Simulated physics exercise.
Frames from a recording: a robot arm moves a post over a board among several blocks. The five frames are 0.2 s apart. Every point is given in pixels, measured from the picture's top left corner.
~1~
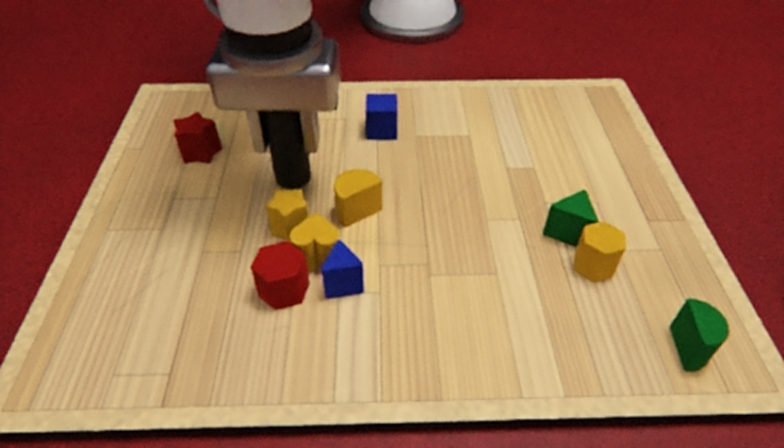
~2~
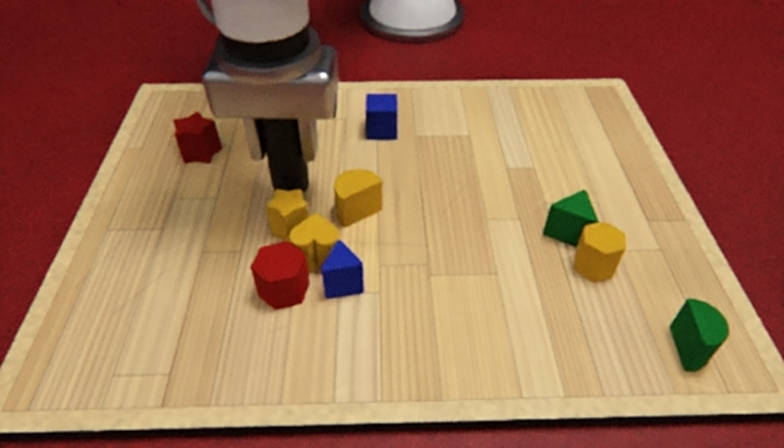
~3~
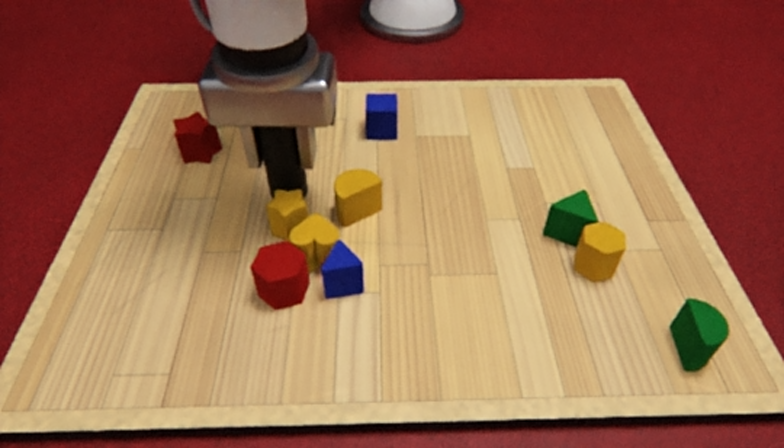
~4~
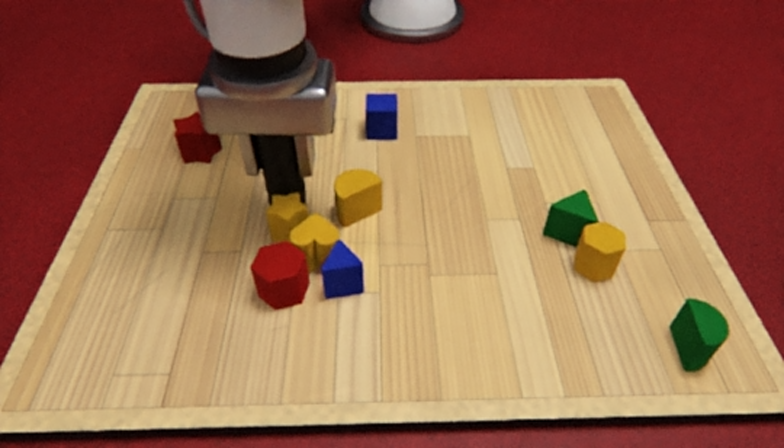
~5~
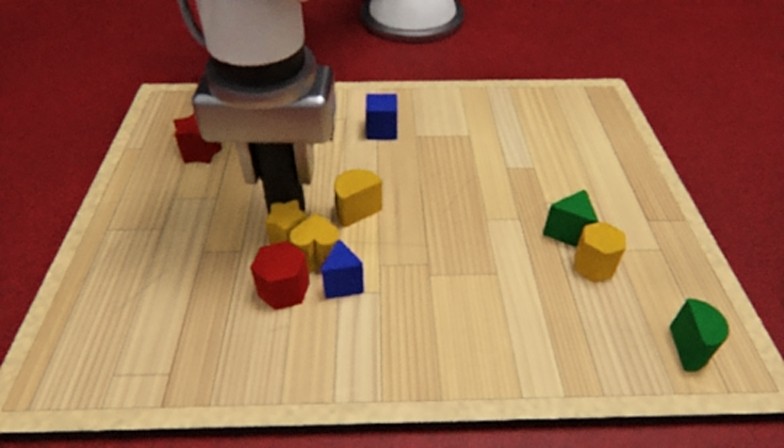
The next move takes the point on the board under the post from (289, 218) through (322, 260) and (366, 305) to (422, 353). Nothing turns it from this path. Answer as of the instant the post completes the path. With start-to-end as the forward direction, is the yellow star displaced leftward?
I believe not.
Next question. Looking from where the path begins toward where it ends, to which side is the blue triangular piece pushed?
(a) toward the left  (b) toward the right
That would be a.
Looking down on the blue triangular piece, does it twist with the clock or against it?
Bird's-eye view: Counterclockwise.
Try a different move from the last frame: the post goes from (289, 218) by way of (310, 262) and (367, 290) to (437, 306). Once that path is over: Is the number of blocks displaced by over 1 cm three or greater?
Yes, that is what happens.
On the path given first. One third of the way, post at (321, 252); red six-sided block at (271, 282), turned 60° clockwise; yellow star at (310, 261), turned 20° clockwise; yellow heart block at (349, 261), turned 45° anticlockwise; blue triangular piece at (375, 277), turned 20° clockwise.
Two thirds of the way, post at (366, 297); red six-sided block at (269, 288), turned 75° clockwise; yellow star at (316, 284), turned 65° clockwise; yellow heart block at (392, 304), turned 85° anticlockwise; blue triangular piece at (427, 303), turned 20° anticlockwise.
At the end, post at (423, 345); red six-sided block at (269, 288), turned 75° clockwise; yellow star at (316, 284), turned 65° clockwise; yellow heart block at (462, 352), turned 105° anticlockwise; blue triangular piece at (488, 328), turned 55° anticlockwise; yellow D-shaped block unmoved.
